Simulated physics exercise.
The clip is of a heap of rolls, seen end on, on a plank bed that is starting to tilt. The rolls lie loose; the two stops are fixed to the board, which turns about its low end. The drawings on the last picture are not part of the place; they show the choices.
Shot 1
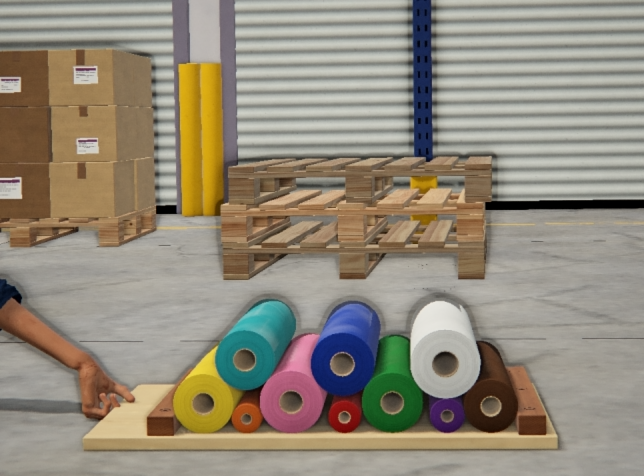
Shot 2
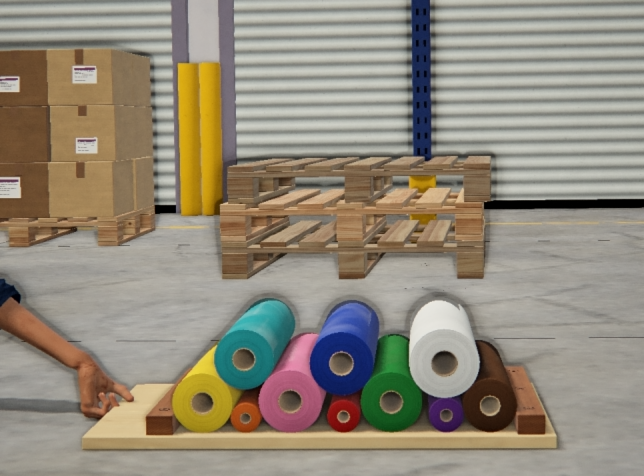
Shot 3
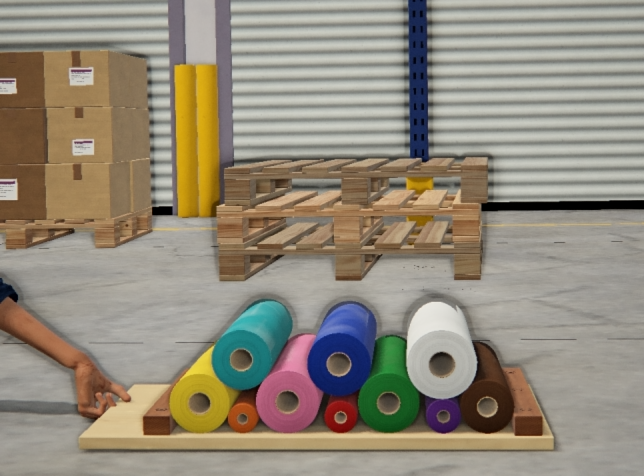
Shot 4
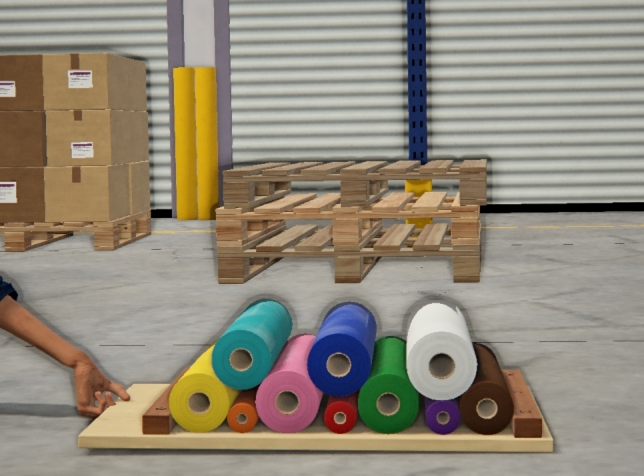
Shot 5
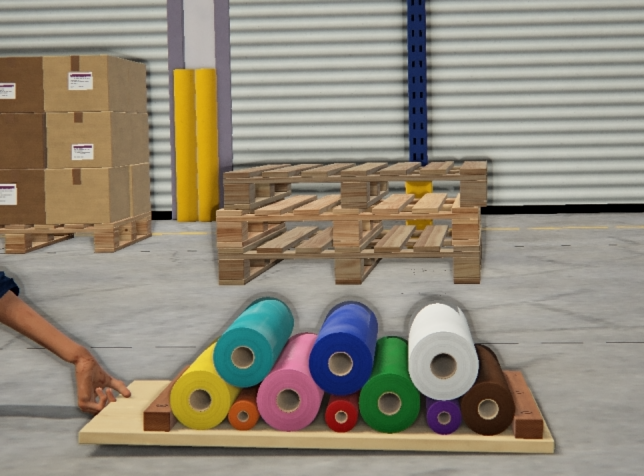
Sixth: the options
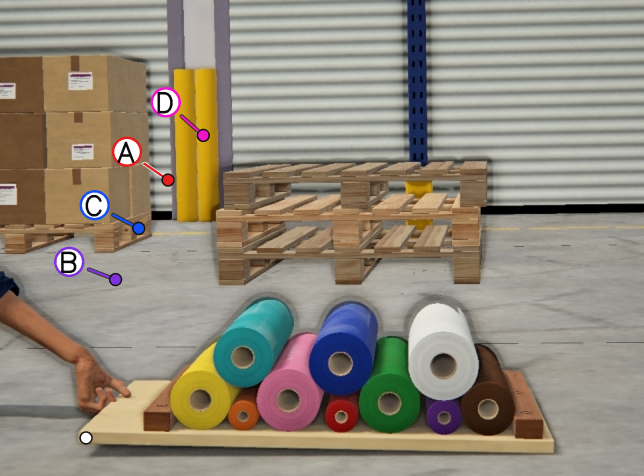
The clip opens on a heap of loose, colourful rolls seen end on, lying between two wooden blocks on a plank bed in a warehouse. A hand grips the board's left end as it begins a barely visible tilt, and the rolls keep their places in the heap.
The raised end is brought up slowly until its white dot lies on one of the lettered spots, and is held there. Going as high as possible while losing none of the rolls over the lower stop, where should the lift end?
The last mark within the limit is A.
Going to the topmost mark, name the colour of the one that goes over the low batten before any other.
It is the white one.
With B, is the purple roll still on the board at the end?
The purple roll: Yes.
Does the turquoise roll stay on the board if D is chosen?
The turquoise roll: Yes.
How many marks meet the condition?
The number is three.
On the marked copy, A at (168, 180); B at (116, 280); C at (139, 228); D at (203, 135); the white dot at (86, 438).
With A. Early on, board at 20°.
Further on, board at 36°.
At the end, board at 36°, none over the low batten.
As for the rest, B none over the low batten; C none over the low batten; D one over the low batten (white).
